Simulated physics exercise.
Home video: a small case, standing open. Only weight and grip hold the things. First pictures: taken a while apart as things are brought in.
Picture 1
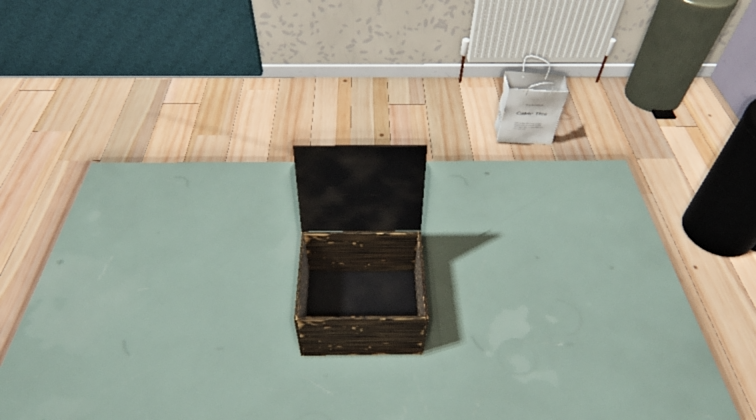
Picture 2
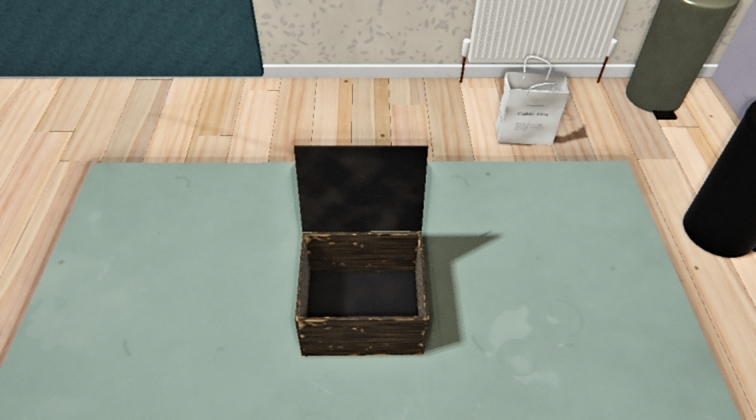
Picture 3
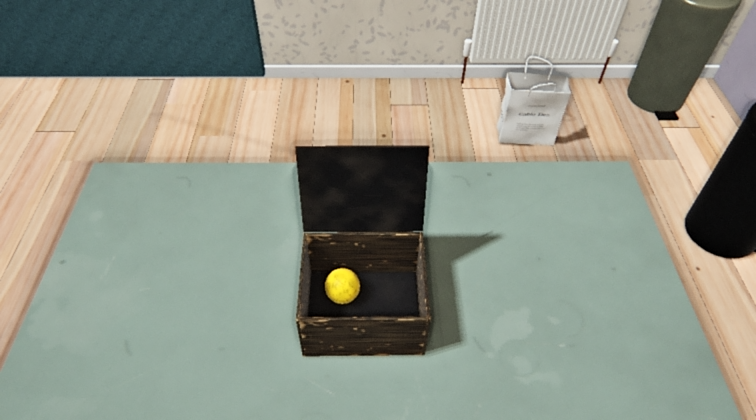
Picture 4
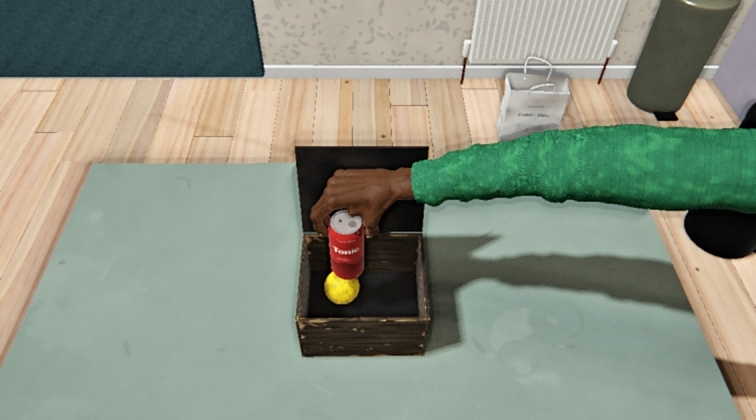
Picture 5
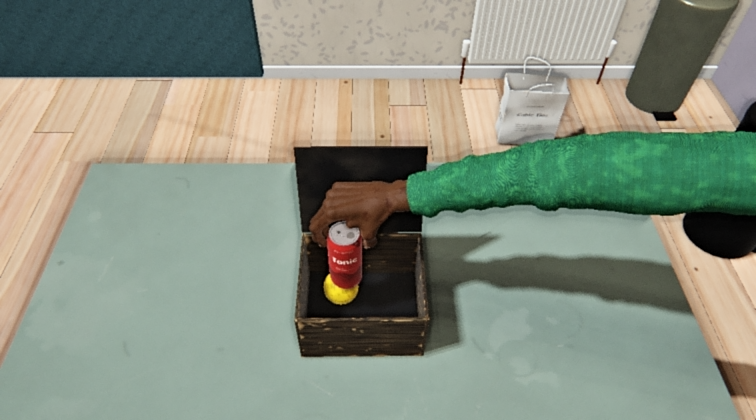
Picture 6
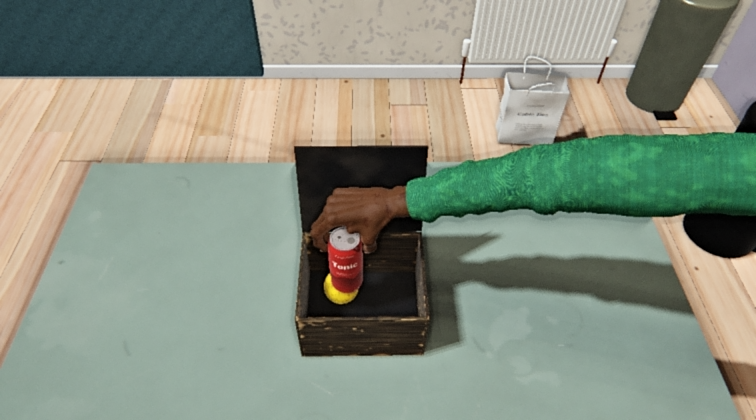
A yellow ball appeared inside the small, open, dark wooden case, and then a hand in a green sleeve, reaching in from the right, lowered a red can into the case, still gripping it.
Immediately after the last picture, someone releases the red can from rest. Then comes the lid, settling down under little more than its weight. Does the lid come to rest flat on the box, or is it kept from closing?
The lid comes to rest flat.
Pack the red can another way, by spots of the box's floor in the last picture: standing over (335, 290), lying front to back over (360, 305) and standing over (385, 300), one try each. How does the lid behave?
In order, the lid gets blocked, then fits down, then gets blocked.
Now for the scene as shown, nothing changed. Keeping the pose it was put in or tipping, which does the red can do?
Once everything settles, it ends up at a slant.
Then, 0.70 s after the last picture, red can on its side near (388, 294); yellow ball rolled a little.
Then, 1.80 s after the last picture, lid 44° above the rim; red can on its side near (388, 294); yellow ball rolled a little.
At rest, lid shut; tipped over in the box, red can; yellow ball in place. Seen from the same camera at the end, red can near (388, 294).
